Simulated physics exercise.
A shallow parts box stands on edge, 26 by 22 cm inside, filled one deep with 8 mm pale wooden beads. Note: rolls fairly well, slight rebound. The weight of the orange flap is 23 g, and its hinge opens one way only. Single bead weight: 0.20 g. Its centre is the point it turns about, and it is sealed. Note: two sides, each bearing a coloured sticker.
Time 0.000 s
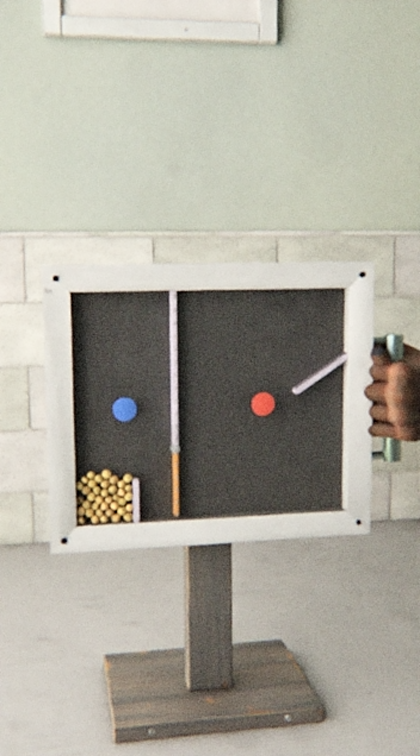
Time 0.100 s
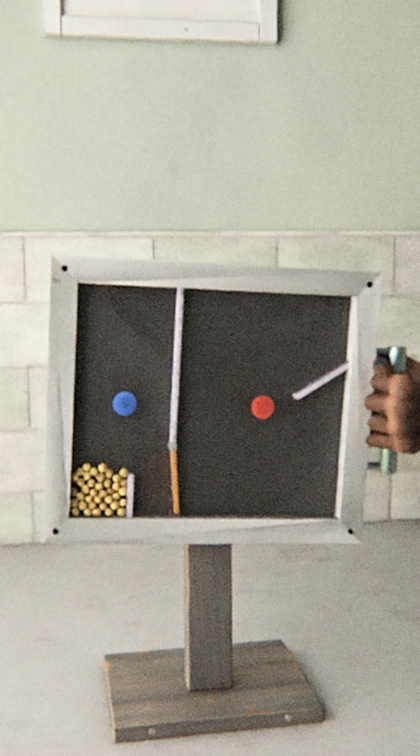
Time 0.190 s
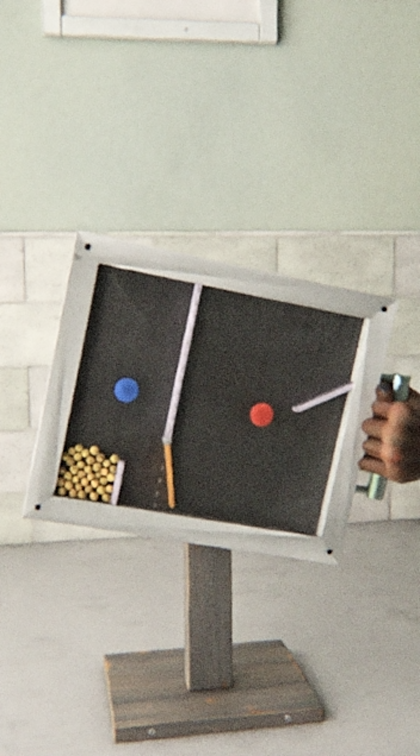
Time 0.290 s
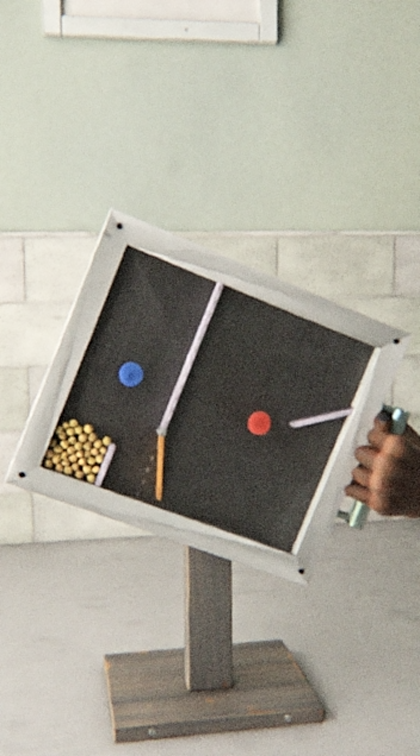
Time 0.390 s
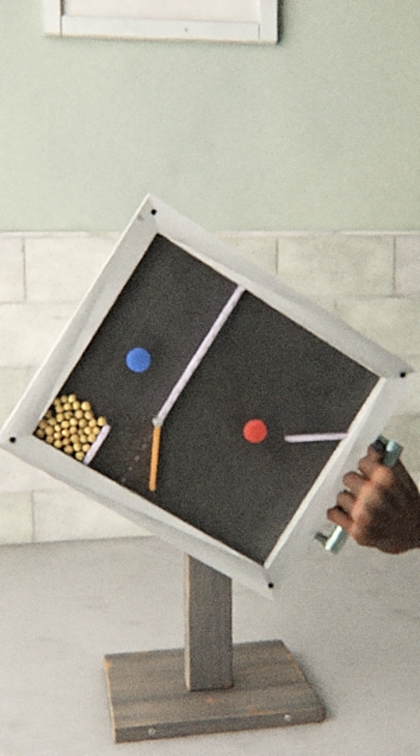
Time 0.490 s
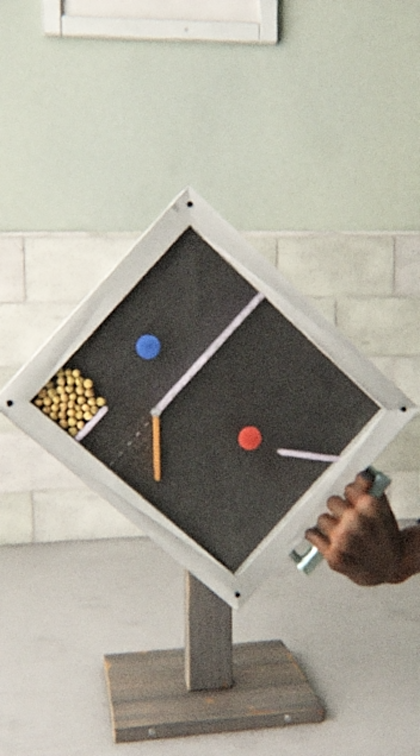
Against a pale green and white-tiled wall, a hand on the right turned a framed box of pale beads steadily clockwise on its wooden stand, while the beads stayed bunched in their corner.
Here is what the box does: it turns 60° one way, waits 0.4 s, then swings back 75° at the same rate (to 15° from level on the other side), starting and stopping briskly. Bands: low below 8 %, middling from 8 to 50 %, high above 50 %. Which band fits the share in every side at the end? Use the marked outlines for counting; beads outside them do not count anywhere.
Red: Middling. Blue: High.
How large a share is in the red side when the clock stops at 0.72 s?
About 0 percent.
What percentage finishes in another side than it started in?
About 25 %.
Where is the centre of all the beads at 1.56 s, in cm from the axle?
The middle sits around 8 cm left of it and 7 cm below it.
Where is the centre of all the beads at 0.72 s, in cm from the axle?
Roughly 12 centimetres to the left and 5 centimetres above.
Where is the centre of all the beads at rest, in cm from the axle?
About 5 cm left and 11 cm below.
After 0.72 s, it stands 60° clockwise; the beads' middle is 12 cm left of and 5 cm above the centre; blue 100 %; orange flap open 47°.
After 1.56 s, it stands 22° clockwise; the beads' middle is 8 cm left of and 7 cm below the centre; red 25 %, blue 75 %; orange flap open 18°.
After 1.99 s, it stands 15° anticlockwise; the beads' middle is 2 cm left of and 10 cm below the centre; red 25 %, blue 75 %; orange flap shut.
All still by 2.9 s, it stands 15° anticlockwise; red 25 %, blue 75 %; orange flap shut.
